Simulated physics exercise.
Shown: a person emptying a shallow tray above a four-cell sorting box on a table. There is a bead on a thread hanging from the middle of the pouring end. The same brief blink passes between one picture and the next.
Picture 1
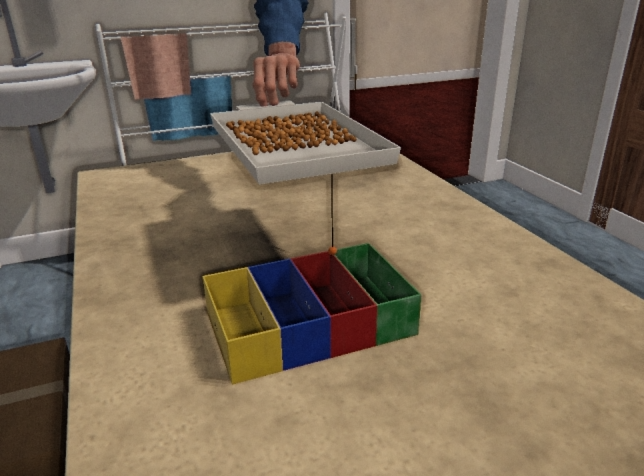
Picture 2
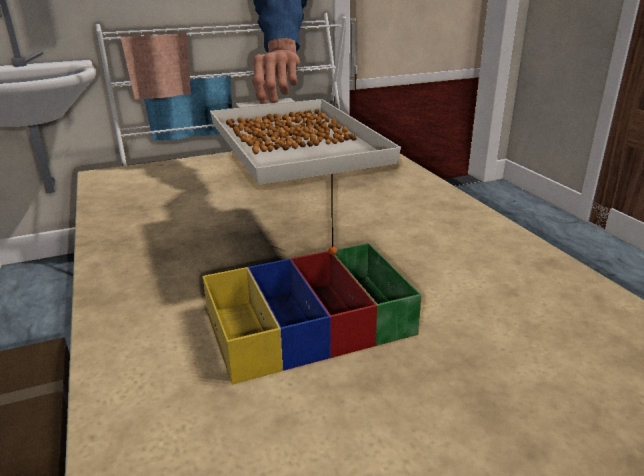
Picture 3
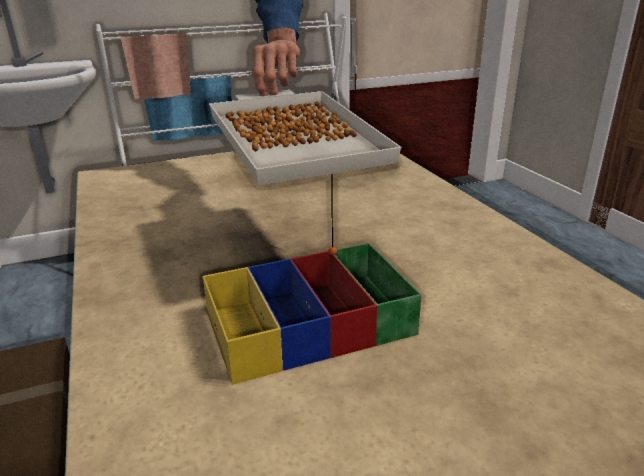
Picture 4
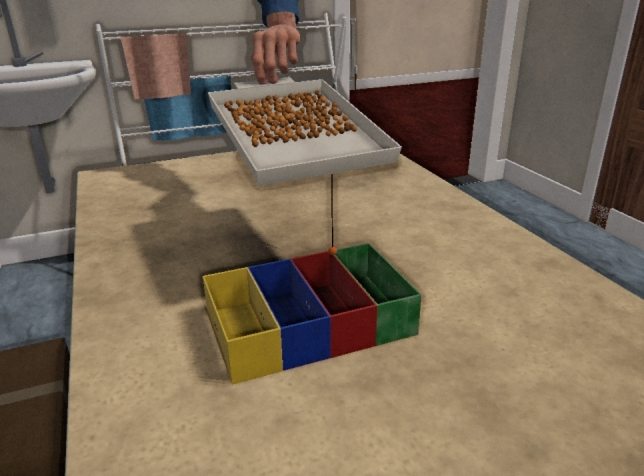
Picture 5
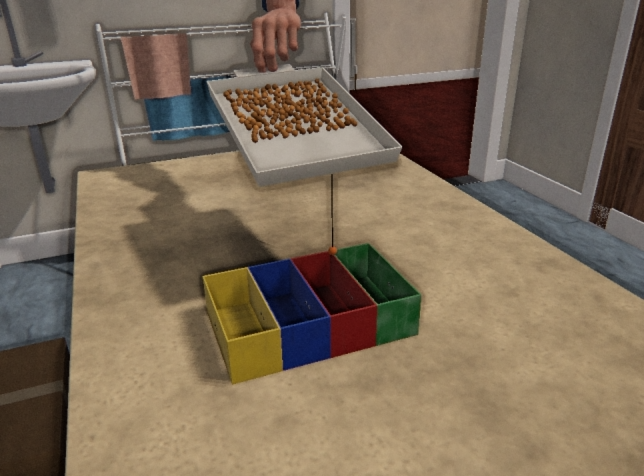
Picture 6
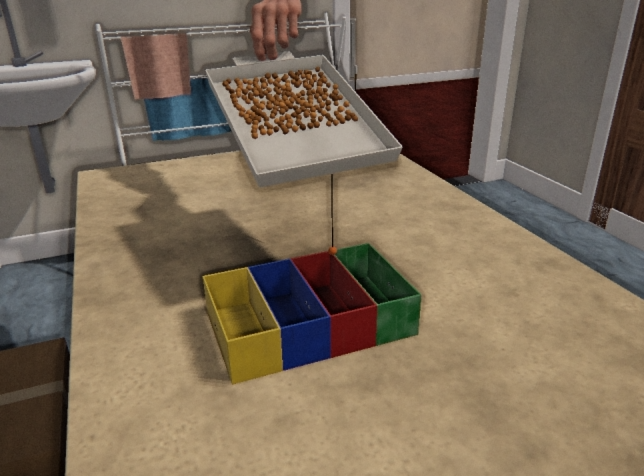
A shallow tray of roasted chickpeas slowly tilting as a hand raises its far end above yellow, blue, red and green cells.
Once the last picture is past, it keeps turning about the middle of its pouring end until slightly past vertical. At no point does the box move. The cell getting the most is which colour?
It is blue.
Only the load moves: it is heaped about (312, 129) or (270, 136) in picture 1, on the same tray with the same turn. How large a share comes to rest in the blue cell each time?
Around 40 percent the first time and around 50 percent the second time.
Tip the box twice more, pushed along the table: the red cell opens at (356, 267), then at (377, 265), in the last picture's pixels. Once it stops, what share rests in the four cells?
Result: 100 % and 80 %.
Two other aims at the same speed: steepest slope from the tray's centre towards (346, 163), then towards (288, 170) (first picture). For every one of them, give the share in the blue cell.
Near 0 % and 70 %.
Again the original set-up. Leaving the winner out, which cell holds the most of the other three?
That's the red one.
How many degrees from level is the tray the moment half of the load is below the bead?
My estimate is some 115 degrees.
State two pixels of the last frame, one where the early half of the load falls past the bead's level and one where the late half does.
Near (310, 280) and later near (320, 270).
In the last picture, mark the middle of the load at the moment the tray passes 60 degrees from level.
The middle of the pieces shows up near (307, 163).
Just after the last frame, tray tipped steeply; the larger part on the tray; just a few in the blue cell; just a few in the red cell; just a few in the green cell; about a tenth falling or outside the box.
A moment on, tray tipped right over; the larger part on the tray; about a tenth in the blue cell; about a tenth in the red cell; just a few in the green cell; just a few in the yellow cell; just a few falling or outside the box.
Further on, tray tipped past a quarter turn; roughly half in the blue cell; roughly a third in the red cell; about a tenth in the green cell; just a few in the yellow cell; just a few falling or outside the box.
When it is over, tray tipped past a quarter turn; roughly half in the blue cell; roughly a third in the red cell; about a tenth in the green cell; just a few in the yellow cell; just a few outside the box.
